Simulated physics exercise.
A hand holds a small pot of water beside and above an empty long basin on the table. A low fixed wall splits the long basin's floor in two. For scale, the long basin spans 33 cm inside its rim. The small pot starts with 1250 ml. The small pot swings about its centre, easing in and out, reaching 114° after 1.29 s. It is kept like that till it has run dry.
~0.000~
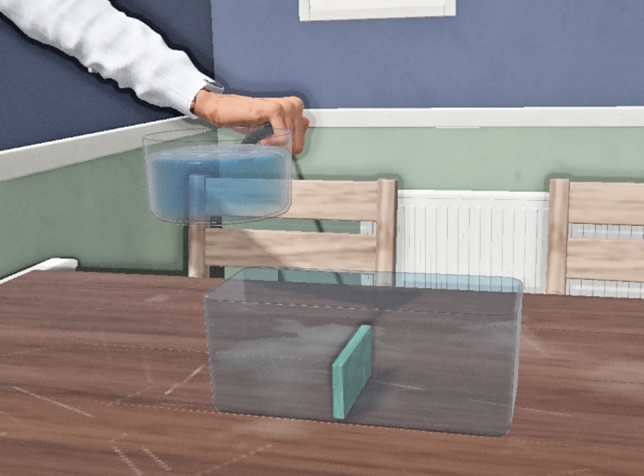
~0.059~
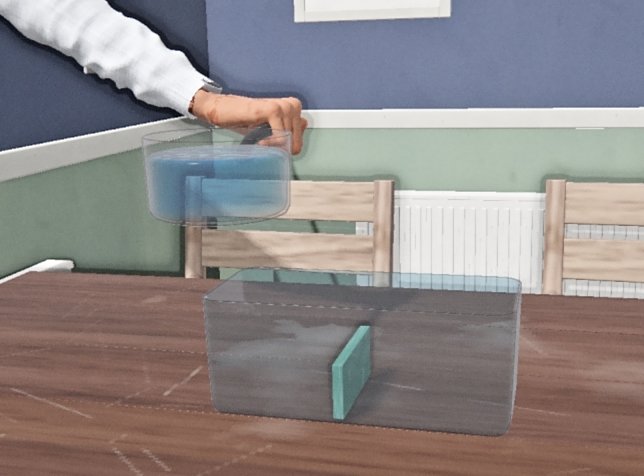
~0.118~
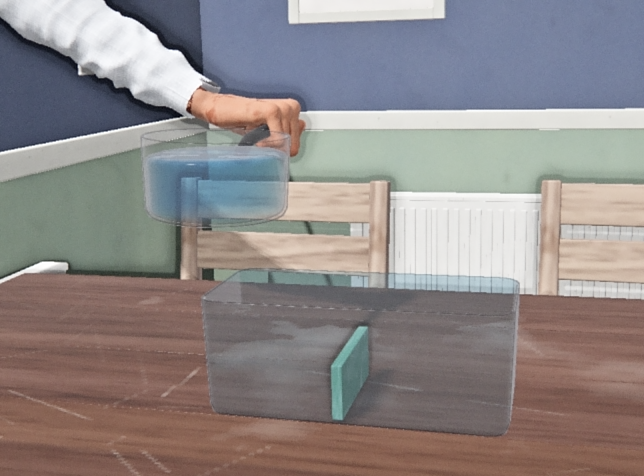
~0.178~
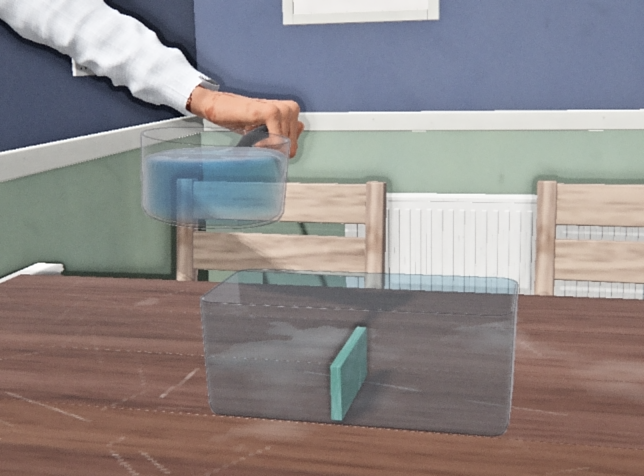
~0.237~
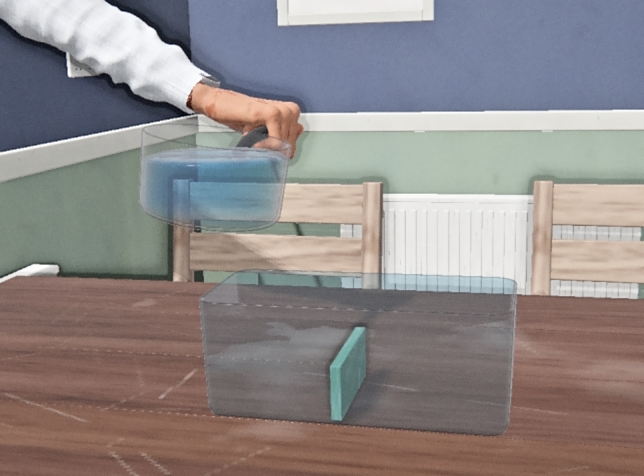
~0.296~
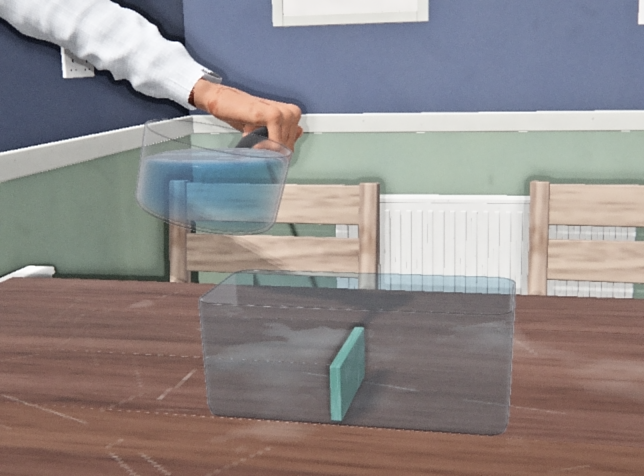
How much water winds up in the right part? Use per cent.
The far part has some 46 per cent.
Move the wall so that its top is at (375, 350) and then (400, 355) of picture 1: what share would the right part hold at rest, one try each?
First 20, then 10 per cent.
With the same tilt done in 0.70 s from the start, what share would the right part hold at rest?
Then about 25 per cent.
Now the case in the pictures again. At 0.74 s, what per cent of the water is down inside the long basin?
Near 18 in a hundred.
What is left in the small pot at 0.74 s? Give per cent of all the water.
Some 56 per cent.
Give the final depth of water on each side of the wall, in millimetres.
Some 34 mm on the left and 24 mm on the right.
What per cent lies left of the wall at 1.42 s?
Some 54 per cent.
Then, 0.74 s in, the tilt is 71° and 55 per cent is still to pour, 5 is left of the wall and 13 right of it.
Then, 1.07 s in, the tilt is 106° and 8 per cent is still to pour, 40 is left of the wall and 46 right of it.
Then, 1.42 s in, the tilt is 114° and 0 per cent is still to pour, 53 is left of the wall and 46 right of it.
Then, 1.79 s in, the tilt is 114° and 0 per cent is still to pour, 53 is left of the wall and 46 right of it.
Finally, 53 per cent lies left of the wall, 46 right of it and 0 outside.
